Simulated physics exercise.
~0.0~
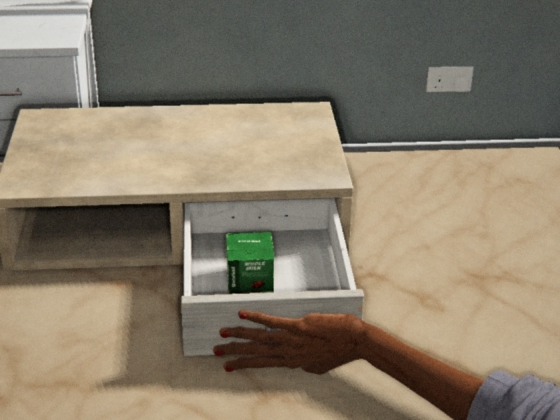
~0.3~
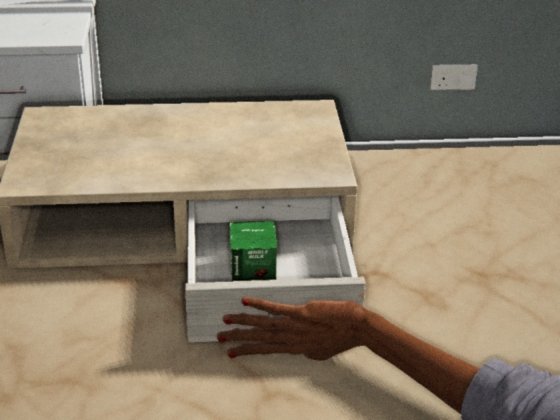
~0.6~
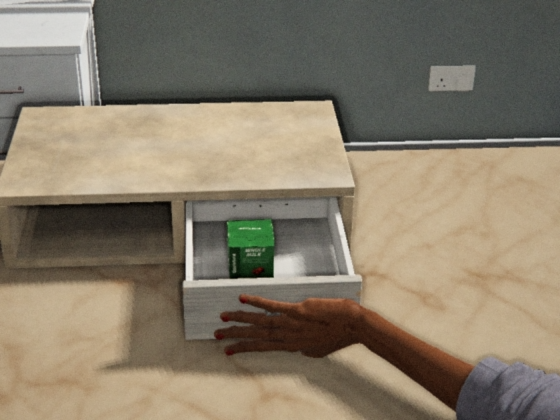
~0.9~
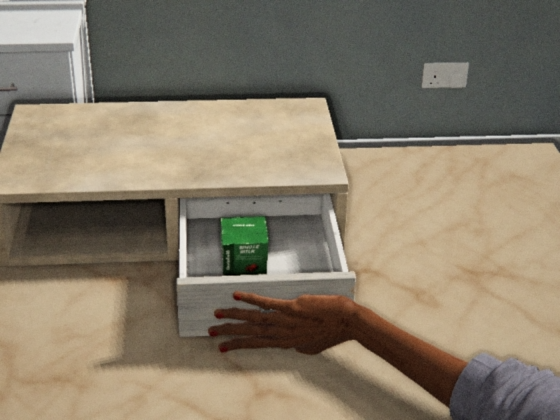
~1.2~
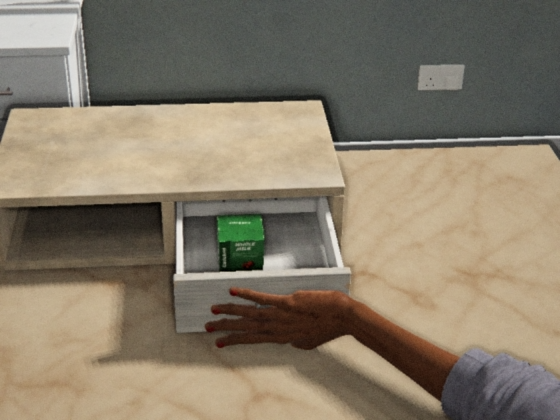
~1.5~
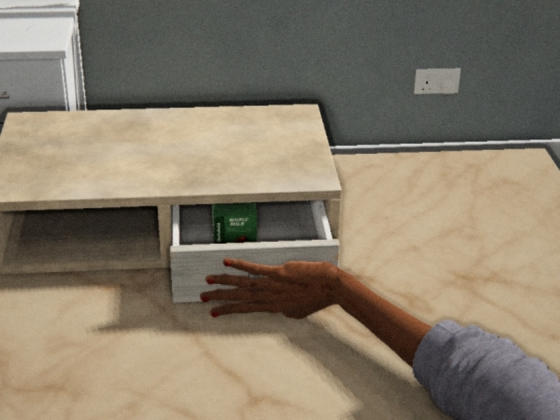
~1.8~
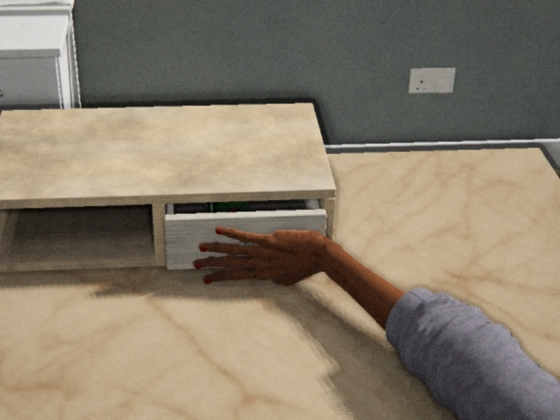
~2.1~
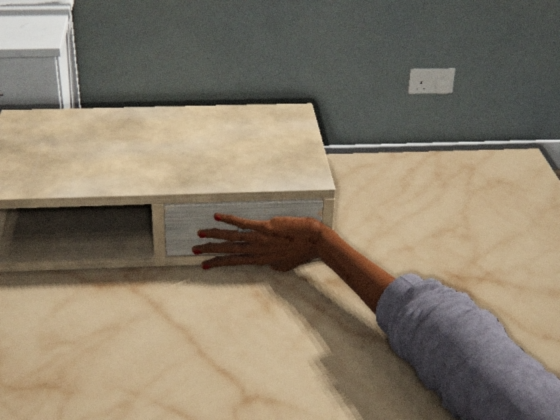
A hand pushing the open drawer of a low wooden chest inwards, a green carton inside, until the drawer closes completely.
